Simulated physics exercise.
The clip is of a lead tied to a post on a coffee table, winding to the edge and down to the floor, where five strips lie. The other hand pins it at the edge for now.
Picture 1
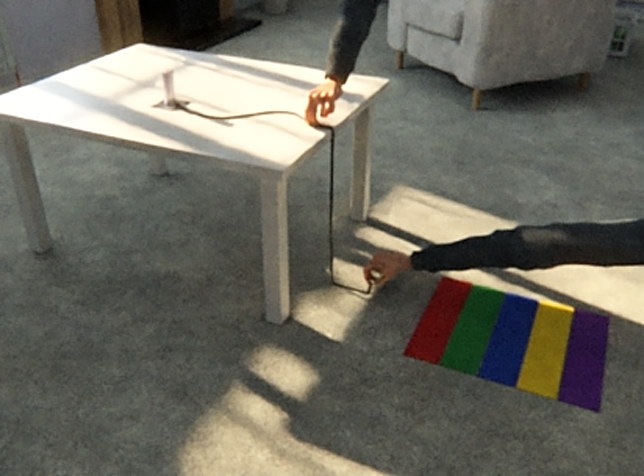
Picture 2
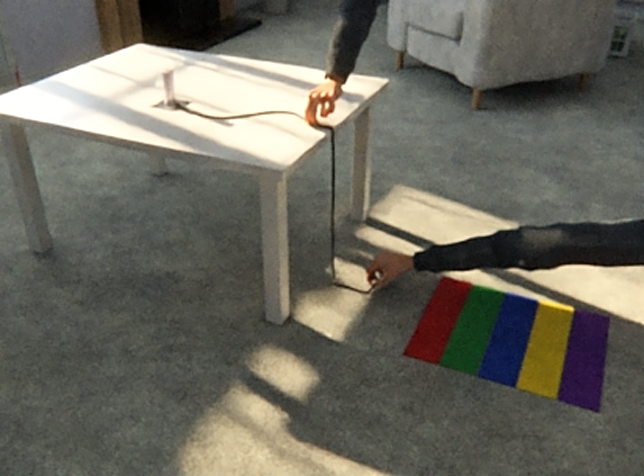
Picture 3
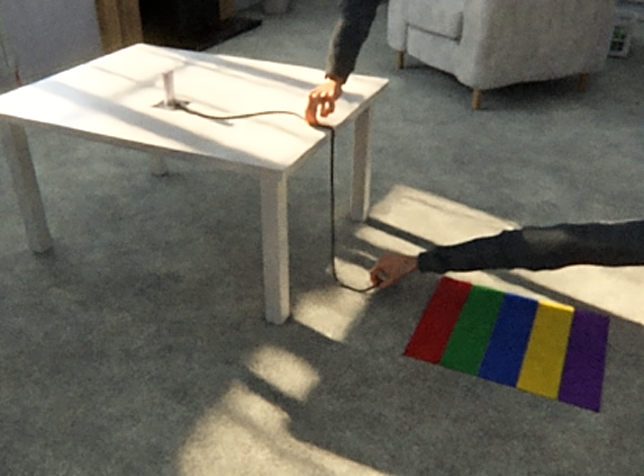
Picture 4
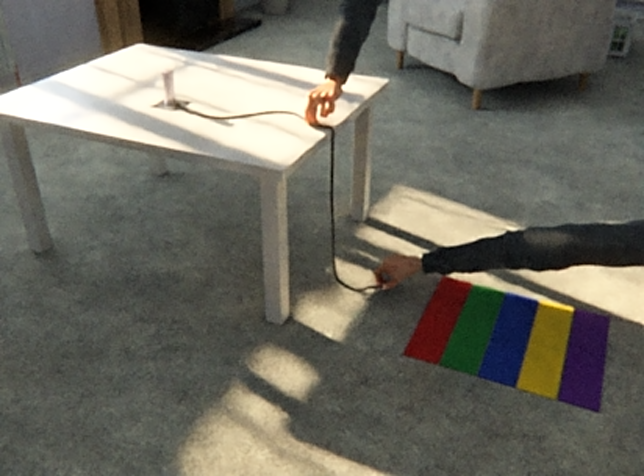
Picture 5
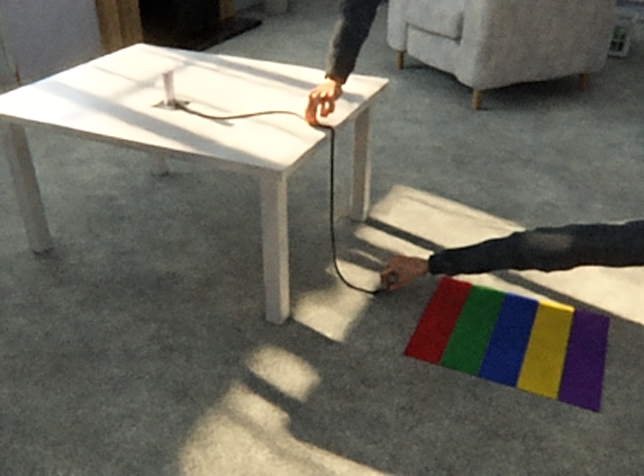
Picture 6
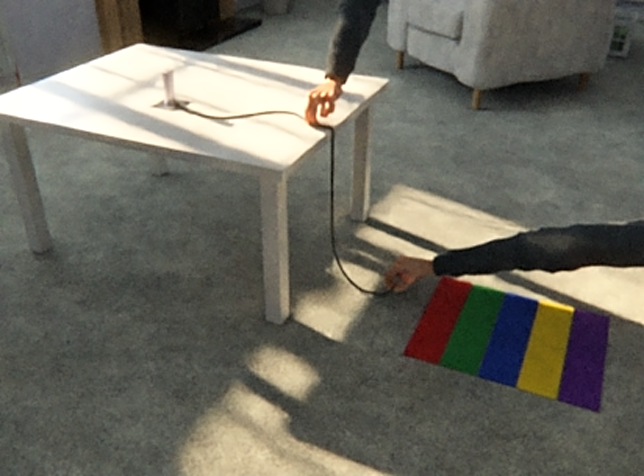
One hand held a dark cord at the edge of a white table while another, low by the floor, drew its loose end slightly to the right, near five coloured strips on the carpet.
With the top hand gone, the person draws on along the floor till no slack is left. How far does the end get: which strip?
The blue one.
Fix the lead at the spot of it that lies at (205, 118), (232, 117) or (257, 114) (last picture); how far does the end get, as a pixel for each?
The places are (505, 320), (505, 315) and (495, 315).
A little later, end near (448, 303); over red.
Next, end near (489, 314); over green.
When it is tight, end near (515, 320); over blue. It halts on the blue strip.
